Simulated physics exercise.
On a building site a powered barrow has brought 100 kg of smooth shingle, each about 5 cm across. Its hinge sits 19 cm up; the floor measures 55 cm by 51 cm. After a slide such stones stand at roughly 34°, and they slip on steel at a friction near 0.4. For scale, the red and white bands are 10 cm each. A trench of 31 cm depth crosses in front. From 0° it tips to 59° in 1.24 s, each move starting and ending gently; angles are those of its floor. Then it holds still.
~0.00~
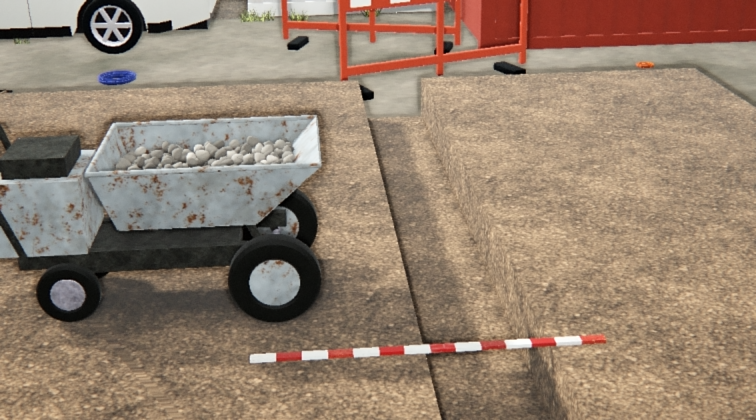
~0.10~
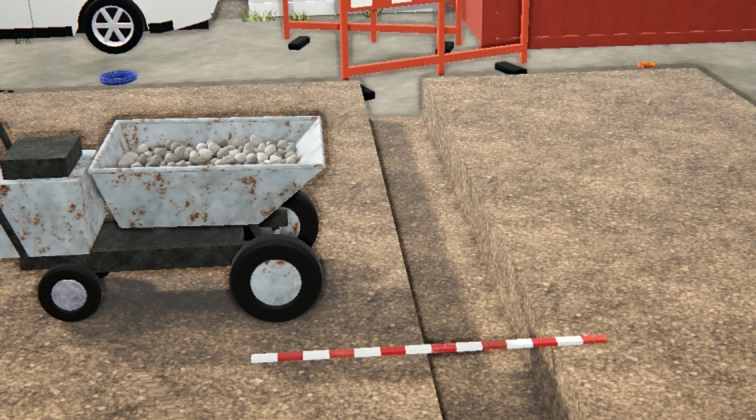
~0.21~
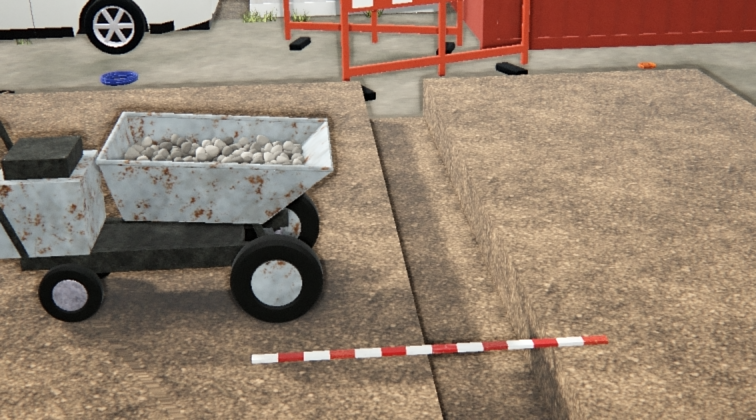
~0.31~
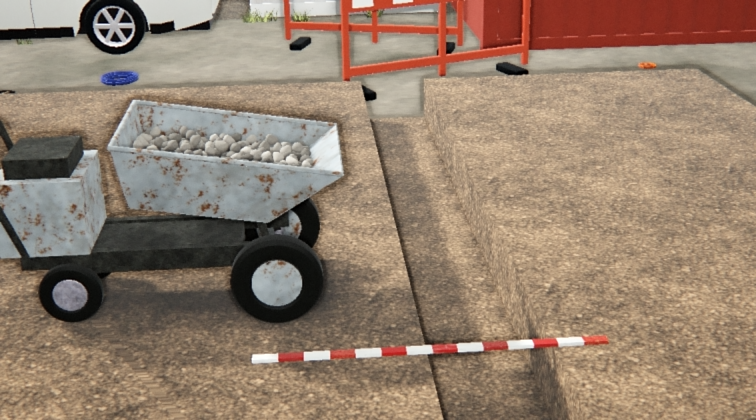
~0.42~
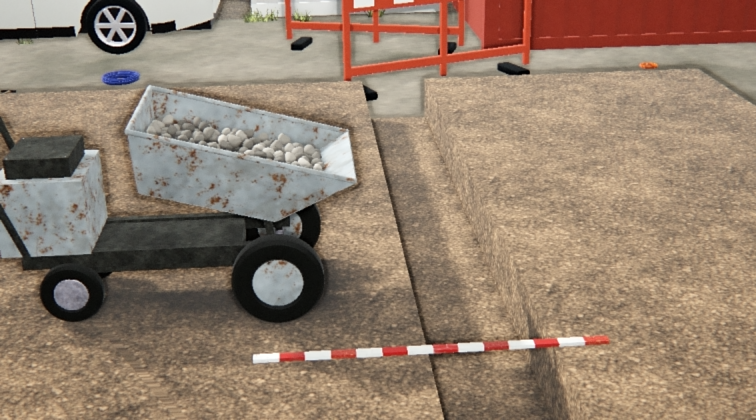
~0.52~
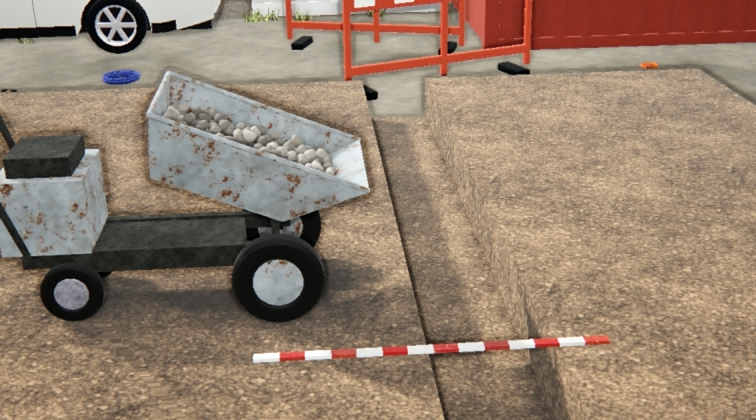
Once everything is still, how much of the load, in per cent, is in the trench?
Close to 100 in a hundred.
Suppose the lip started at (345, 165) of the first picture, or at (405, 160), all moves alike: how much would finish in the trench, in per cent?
First some 100, then 55 per cent.
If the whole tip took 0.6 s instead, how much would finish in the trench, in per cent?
Then about 100 per cent.
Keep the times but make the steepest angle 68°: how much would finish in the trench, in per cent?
In that case some 100 per cent.
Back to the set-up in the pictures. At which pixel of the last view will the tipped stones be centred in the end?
Near (474, 329).
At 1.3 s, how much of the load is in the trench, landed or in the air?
About 30 per cent by then.
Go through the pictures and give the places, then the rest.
The first frame shows lip at (320, 165), floor tilted 0°, highest stones at (234, 150).
The second frame shows lip at (324, 166), floor tilted 1°, highest stones at (227, 149); the stones move at 0.2 m/s on average.
The third frame shows lip at (332, 169), floor tilted 4°, highest stones at (183, 147); the stones move at 0.3 m/s on average.
In the fourth frame, the tray is at 9°, its lip at (343, 174); the top of the load is at (165, 139); the stones move at 0.4 m/s on average.
The fifth frame shows lip at (356, 181), floor tilted 15°, highest stones at (167, 129); the stones move at 0.5 m/s on average.
The sixth frame shows lip at (369, 191), floor tilted 22°, highest stones at (179, 116); the stones move at 0.6 m/s on average.
After 0.9 s the floor is at 50°; 100 % in the tray; the foremost stones are at (384, 210).
After 1.3 s the floor is at 59°; 69 % in the tray, 1 % short of the trench, 30 % in the trench; the foremost stones are at (480, 286).
After 1.7 s the floor is at 59°; 28 % in the tray, 1 % short of the trench, 71 % in the trench; the foremost stones are at (513, 327).
After 3.6 s the floor is at 59°; 0 % in the tray, 100 % in the trench; the foremost stones are at (514, 330).
